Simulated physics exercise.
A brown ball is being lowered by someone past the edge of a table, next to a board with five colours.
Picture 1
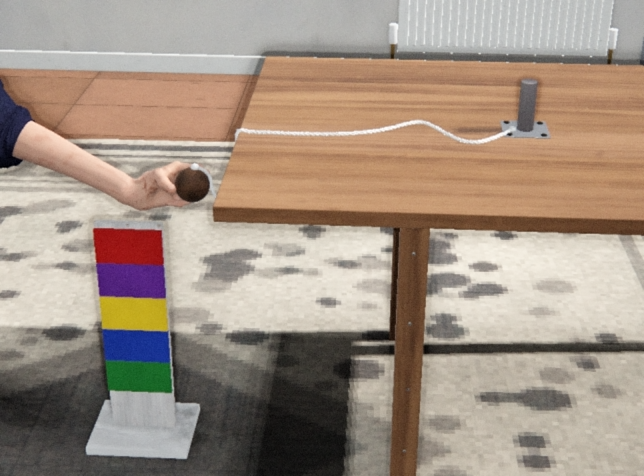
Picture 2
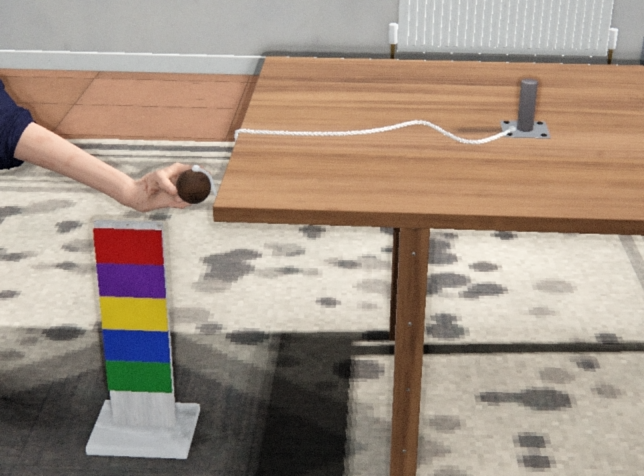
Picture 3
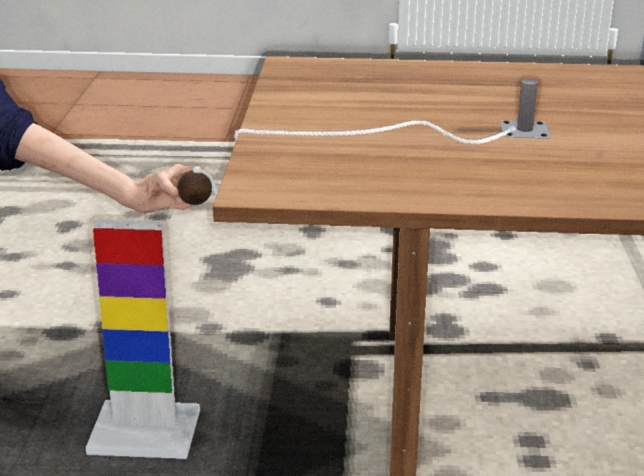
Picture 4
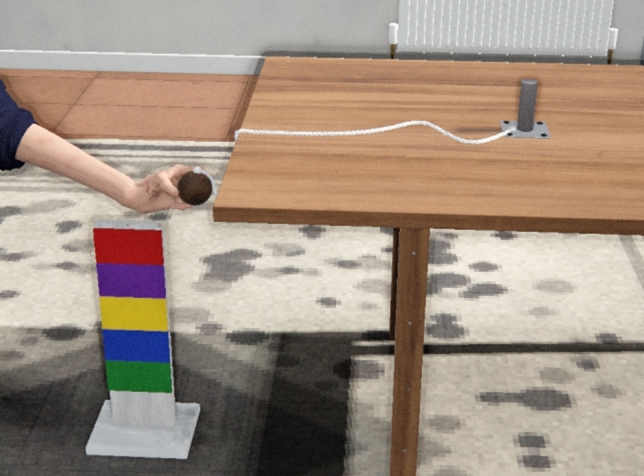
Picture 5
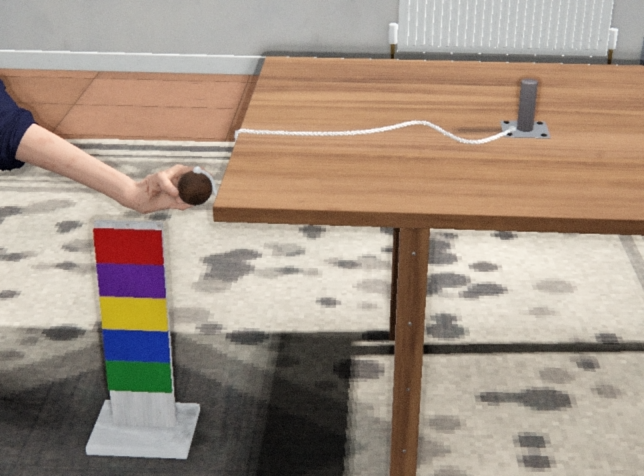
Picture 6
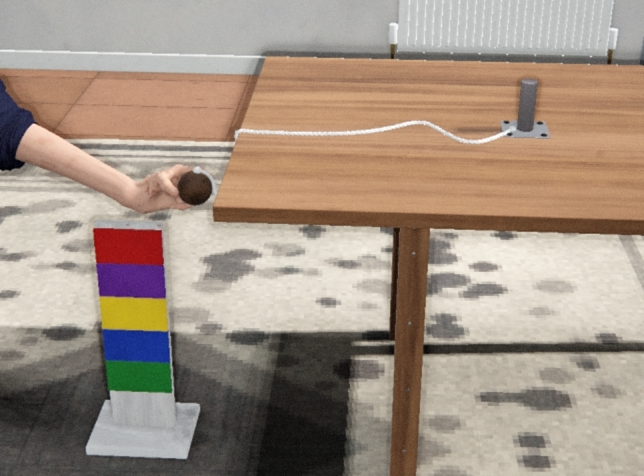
In the video, a hand holds a brown ball, barely moving, beside the left edge of a wooden table, near a standing panel of coloured bands. A slack white cord stretches across the tabletop to a metal post, staying still.
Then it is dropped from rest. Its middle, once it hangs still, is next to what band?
Next to the yellow one.
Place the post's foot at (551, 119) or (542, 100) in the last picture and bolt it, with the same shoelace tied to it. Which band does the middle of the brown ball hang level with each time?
Purple; purple.
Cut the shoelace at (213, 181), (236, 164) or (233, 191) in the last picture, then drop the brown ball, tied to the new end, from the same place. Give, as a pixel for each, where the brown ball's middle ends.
Taking them in turn, it's about (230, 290), then about (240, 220), and finally about (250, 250).
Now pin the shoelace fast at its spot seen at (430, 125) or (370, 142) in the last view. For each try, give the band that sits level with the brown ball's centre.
Taking the two tries in turn, you'd get purple and then red.
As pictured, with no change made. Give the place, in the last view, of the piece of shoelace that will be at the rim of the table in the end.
Approx. (284, 133).
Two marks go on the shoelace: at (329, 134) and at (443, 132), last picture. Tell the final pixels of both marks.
End points: Roughly (279, 131); roughly (413, 130).
Early on, ball near (246, 301); level with yellow.
Midway, ball near (233, 311); level with yellow.
Finally, ball near (237, 311); level with yellow. The yellow one.
